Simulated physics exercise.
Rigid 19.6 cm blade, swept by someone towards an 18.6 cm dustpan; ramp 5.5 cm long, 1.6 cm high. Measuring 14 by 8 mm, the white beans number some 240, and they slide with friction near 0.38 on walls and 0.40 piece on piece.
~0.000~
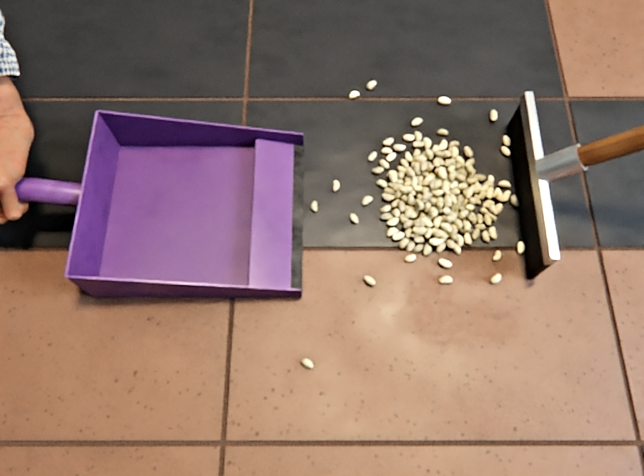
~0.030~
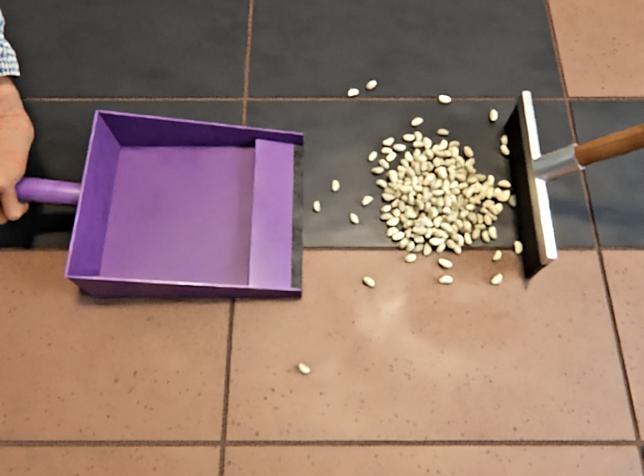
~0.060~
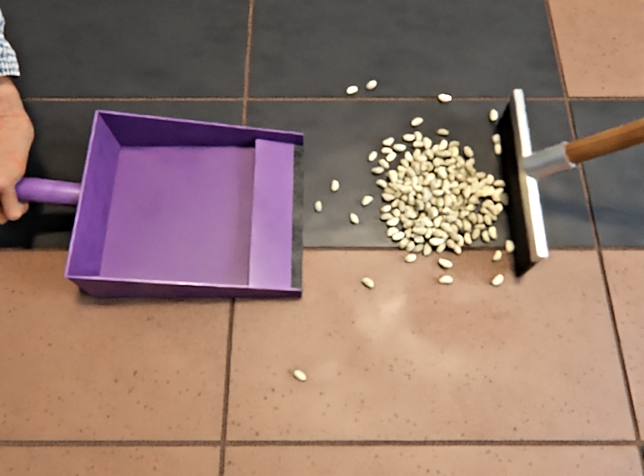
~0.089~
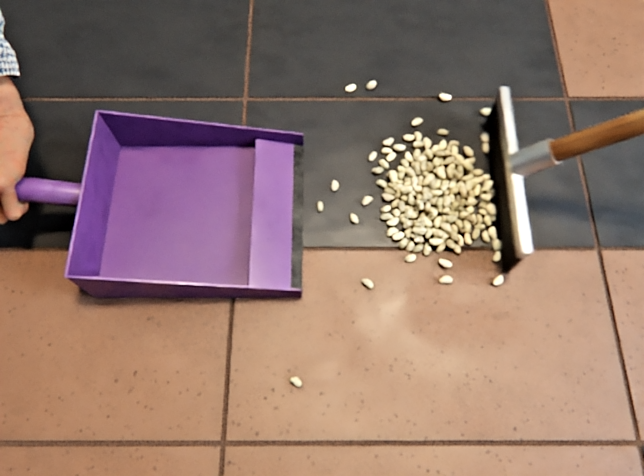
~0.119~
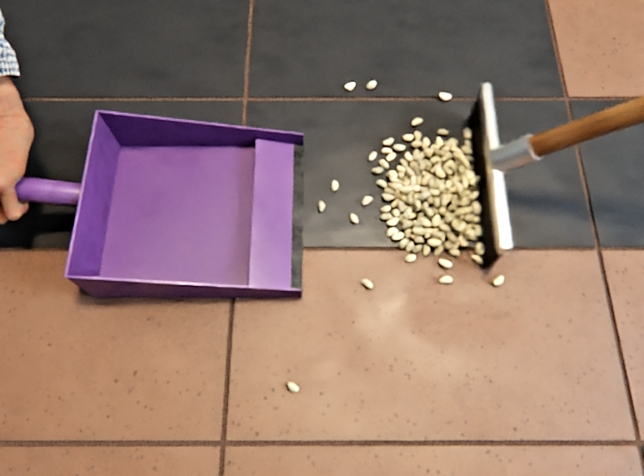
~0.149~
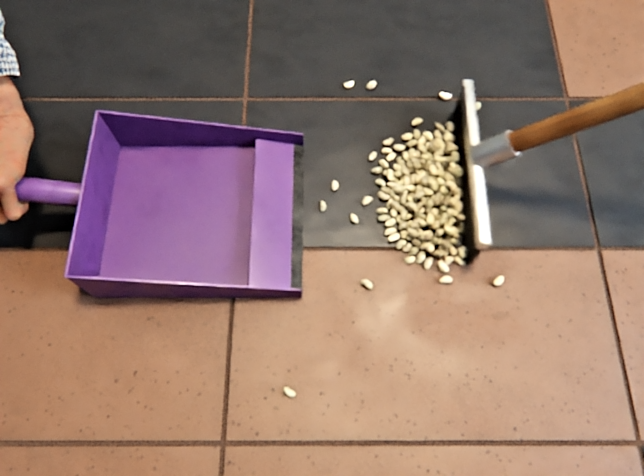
At the start, a pile of white beans lies on a tiled floor between a purple dustpan, held by a hand at left, and a wooden-handled blade at right. The blade moves left into the pile, pushing the beans on its right side closer together, while the dustpan stays still.
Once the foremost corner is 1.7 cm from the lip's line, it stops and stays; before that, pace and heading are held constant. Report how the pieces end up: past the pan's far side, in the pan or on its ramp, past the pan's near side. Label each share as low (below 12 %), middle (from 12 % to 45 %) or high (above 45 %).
Past the pan's far side - middle; in the pan or on its ramp - middle; past the pan's near side - low.
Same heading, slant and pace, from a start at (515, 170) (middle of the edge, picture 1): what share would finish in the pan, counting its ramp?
Close to 30 in a hundred.
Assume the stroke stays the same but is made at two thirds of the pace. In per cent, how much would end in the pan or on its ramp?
Near 40 %.
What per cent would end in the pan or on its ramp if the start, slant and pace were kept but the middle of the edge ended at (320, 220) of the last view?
I'd expect around 50 per cent.
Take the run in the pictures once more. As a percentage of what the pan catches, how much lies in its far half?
Roughly 80 in a hundred.
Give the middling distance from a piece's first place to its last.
18 cm, roughly.
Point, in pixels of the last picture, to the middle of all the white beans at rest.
Near (292, 177).
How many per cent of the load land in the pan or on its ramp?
I'd say close to 40 per cent.
After 0.28 s, middle of the blade 10 cm from the lip; 0 % over the lip, far side 20 %, near side 0 %.
After 0.37 s, middle of the blade 4 cm from the lip; 15 % over the lip, far side 25 %, near side 0 %.
After 0.60 s, middle of the blade 2 cm from the lip; 40 % over the lip, far side 25 %, near side 5 %.
In the end, at 1.7 s, far side 25 %, pan 40 %, near side 5 %, in front of the lip or behind the blade 30 %.
